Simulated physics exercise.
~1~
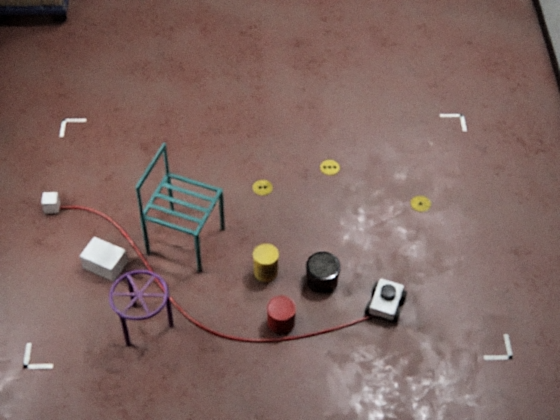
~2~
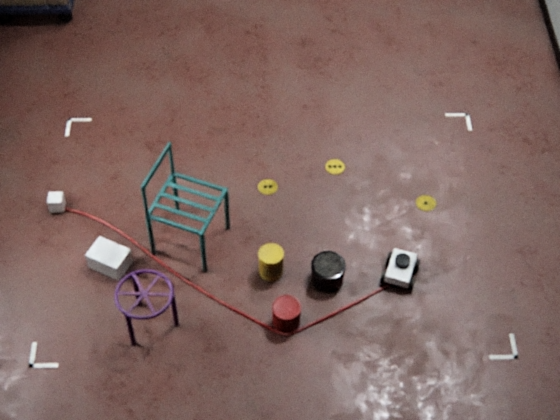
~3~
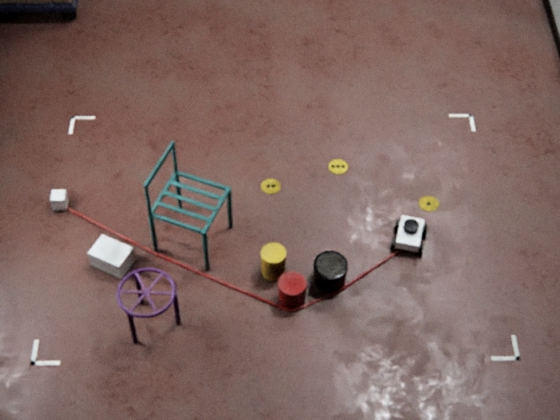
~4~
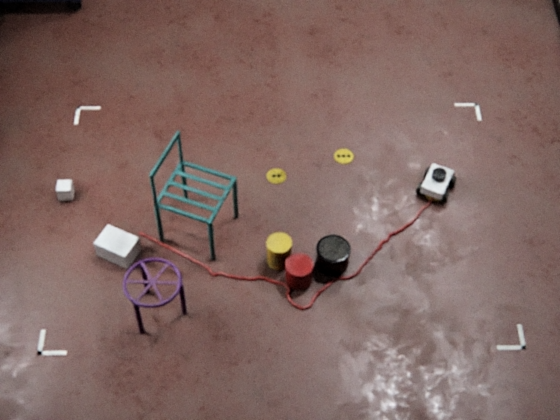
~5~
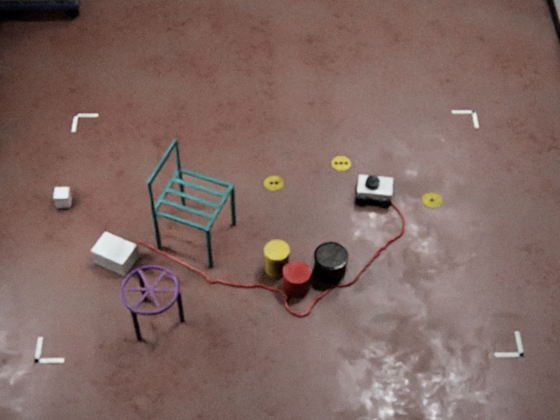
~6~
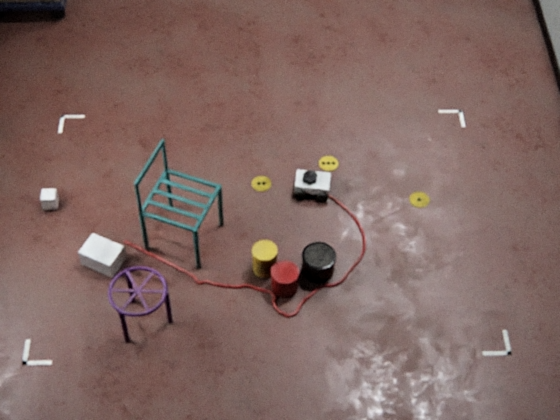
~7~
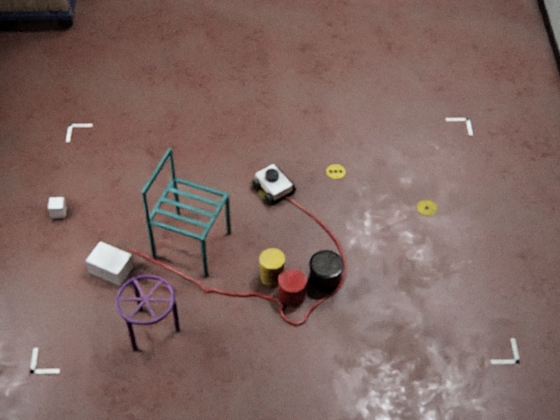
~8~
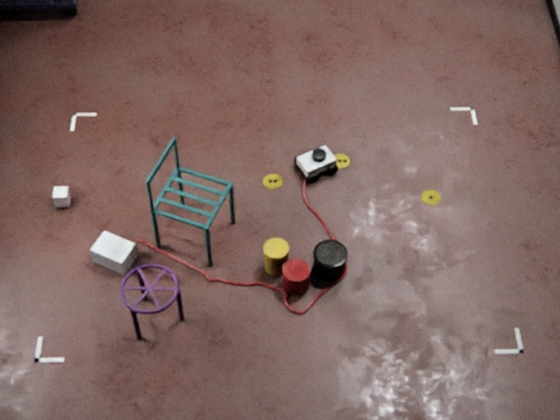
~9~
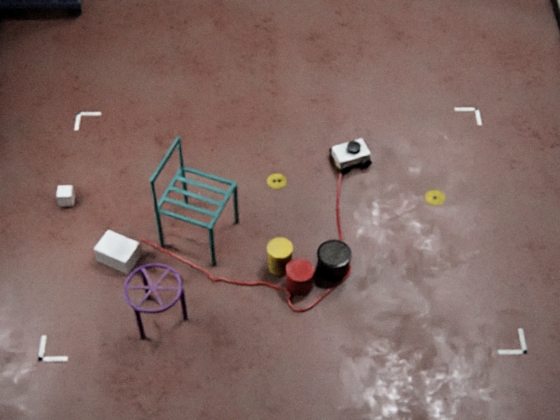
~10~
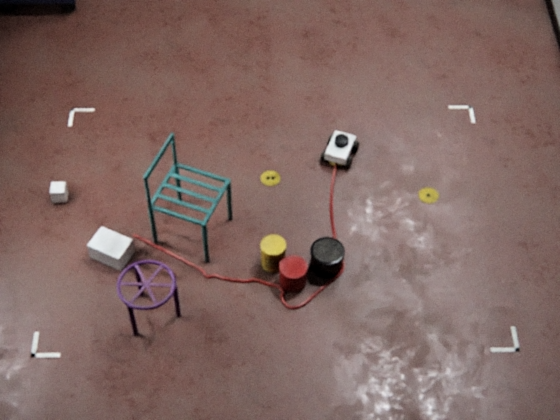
At the start, a small white cart sits at the lower right, tethered by a red lead that sweeps beneath the bins and past a purple stool and teal chair to a small white block. The cart drives upward and the lead tightens, dragging the red bin up between the yellow bin and black pot, which shifts slightly. The lead then pulls free of the block as the cart reaches the one-dot mark. Trailing it, the cart heads left to the two-dot mark, then back right to the three-dot mark. It ends there, with the chair, stool and crate still standing in place.
